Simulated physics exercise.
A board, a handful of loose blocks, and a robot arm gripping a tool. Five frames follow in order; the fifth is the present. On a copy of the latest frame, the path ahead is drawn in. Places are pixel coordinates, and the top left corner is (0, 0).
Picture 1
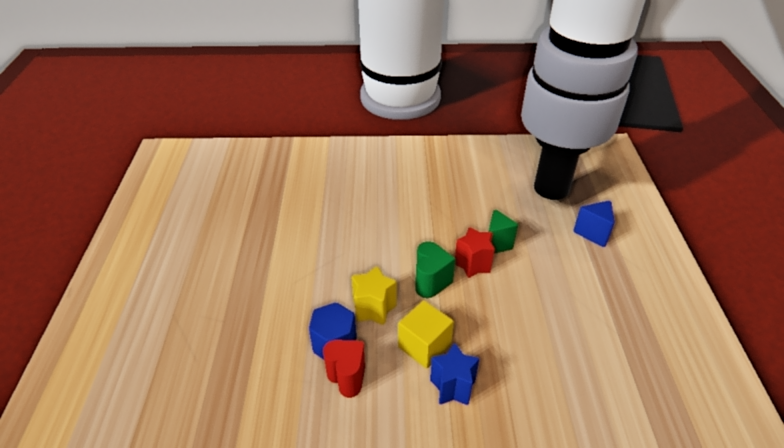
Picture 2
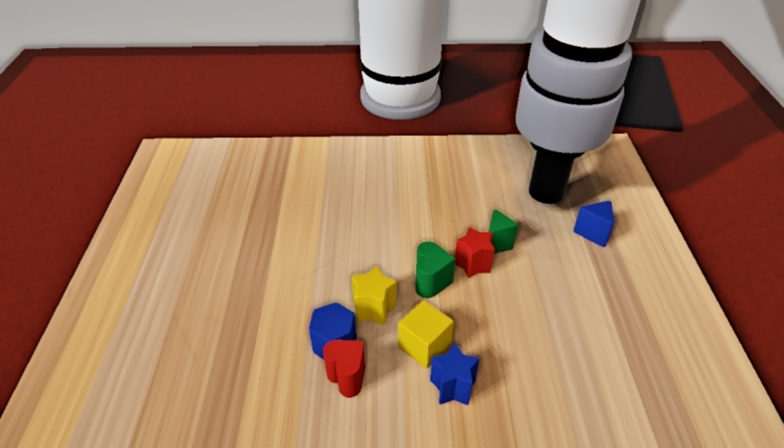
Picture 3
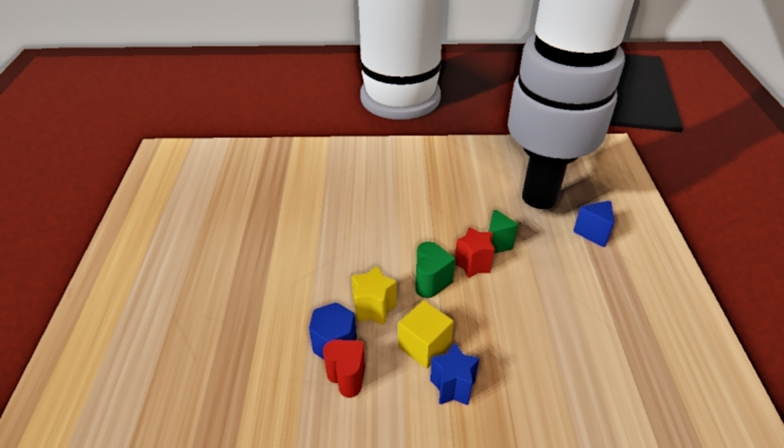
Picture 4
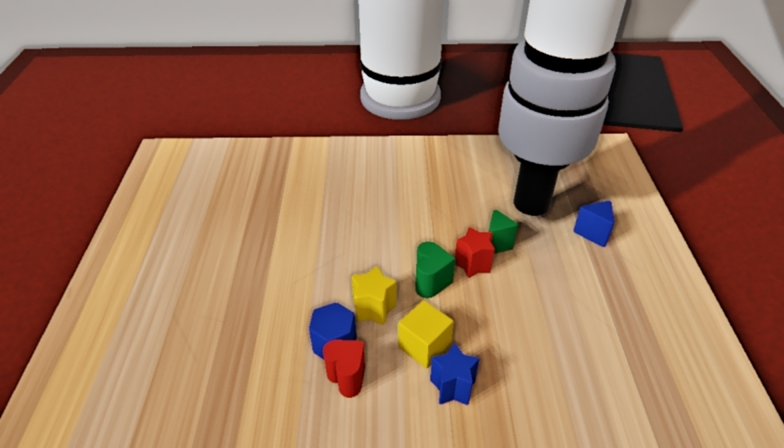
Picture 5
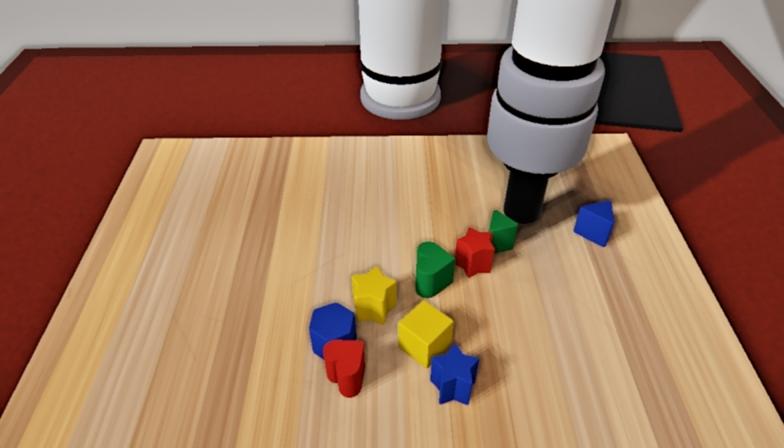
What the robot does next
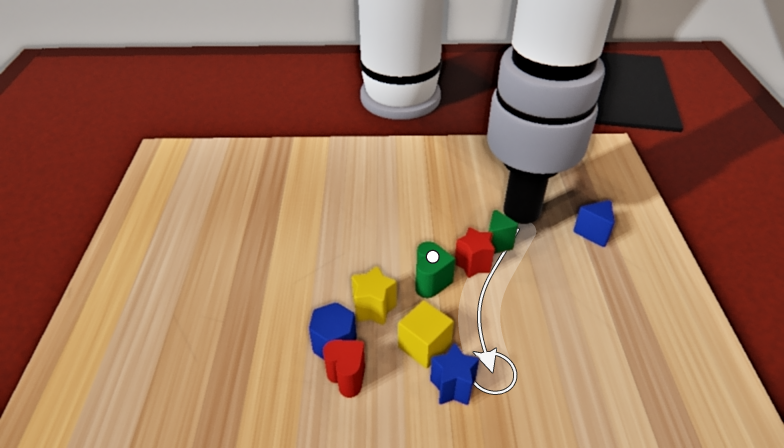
To begin with, a robot arm holds a dark-tipped tool over the upper right of a wooden board, near a blue block and a loose group of red, green, yellow and blue blocks. The tool then moves slightly left and toward the viewer, nearing the green triangular block, while the blocks stay still.
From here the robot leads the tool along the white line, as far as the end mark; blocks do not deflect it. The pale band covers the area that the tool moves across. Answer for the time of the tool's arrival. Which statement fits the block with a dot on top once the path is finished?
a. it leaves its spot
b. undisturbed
Letter a.
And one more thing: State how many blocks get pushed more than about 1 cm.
Total moved: Three or more.
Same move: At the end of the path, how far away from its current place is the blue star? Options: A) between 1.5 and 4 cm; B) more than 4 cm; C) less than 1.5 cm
Choice C: Less than 1.5 cm.
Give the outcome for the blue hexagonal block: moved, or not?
The push misses it.
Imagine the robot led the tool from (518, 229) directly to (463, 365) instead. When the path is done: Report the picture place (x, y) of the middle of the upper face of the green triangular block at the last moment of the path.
Located at (473, 236).
Drawn move, from (518, 229) over (495, 267) and (479, 314) to (493, 372); the dot is on the green heart block.
What follows on the original path. One third of the way, tool at (498, 250); green heart block at (416, 265); red star at (450, 261); green triangular block at (469, 245), turned 40° clockwise.
Two thirds of the way, tool at (482, 297); green heart block at (409, 268); red star at (445, 265), turned 15° clockwise; green triangular block at (459, 247), turned 50° clockwise.
At the end, tool at (496, 355); blue hexagonal block still; green heart block at (409, 268); blue star still; red star at (445, 265), turned 15° clockwise; green triangular block at (459, 247), turned 50° clockwise.
